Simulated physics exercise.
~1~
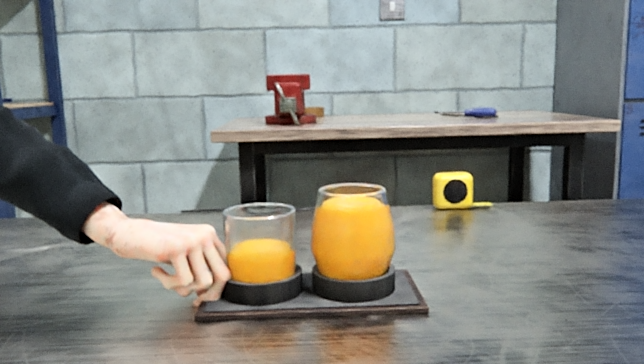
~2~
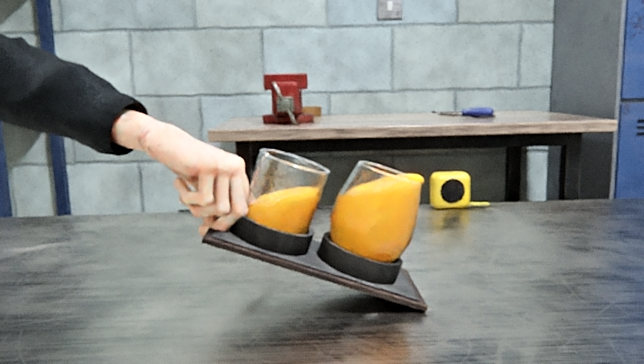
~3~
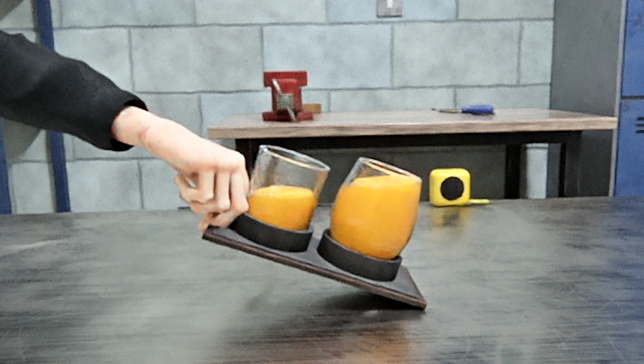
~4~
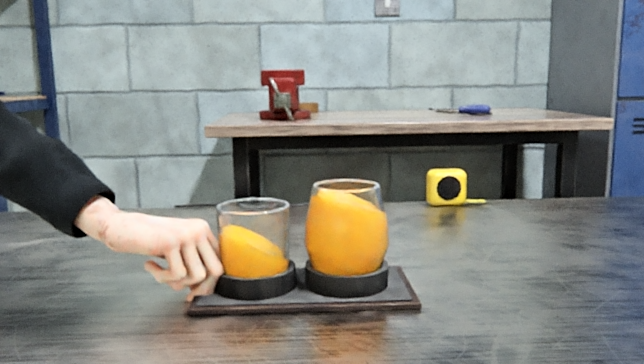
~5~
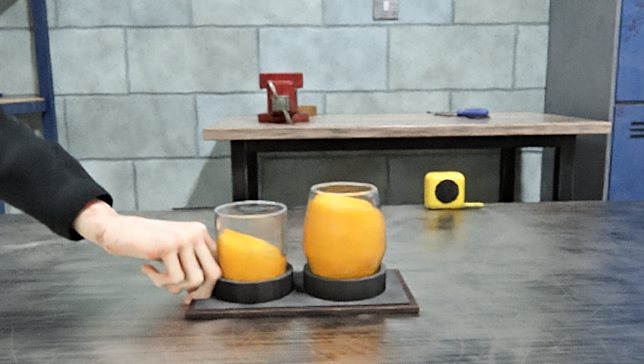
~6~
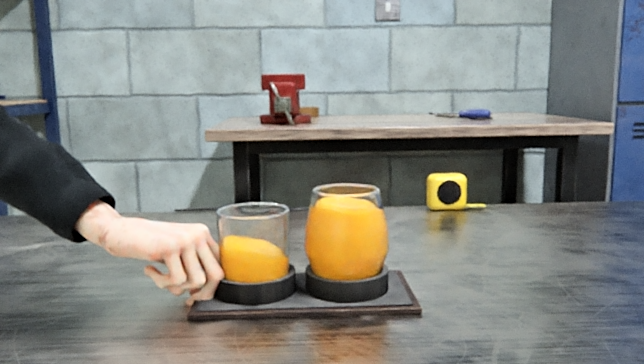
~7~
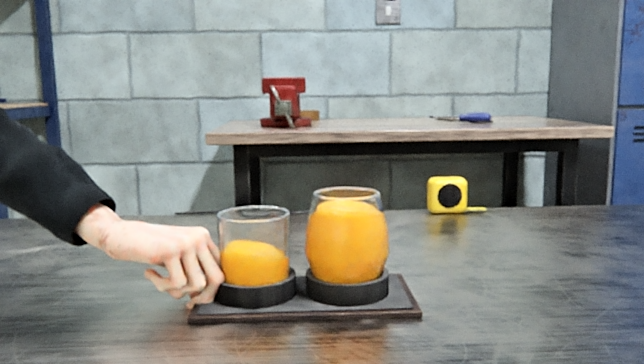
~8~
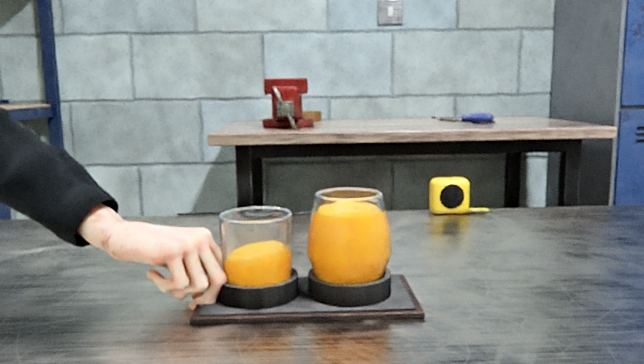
On a dark table, a hand tilts a tray holding two juice glasses, then lowers it flat.
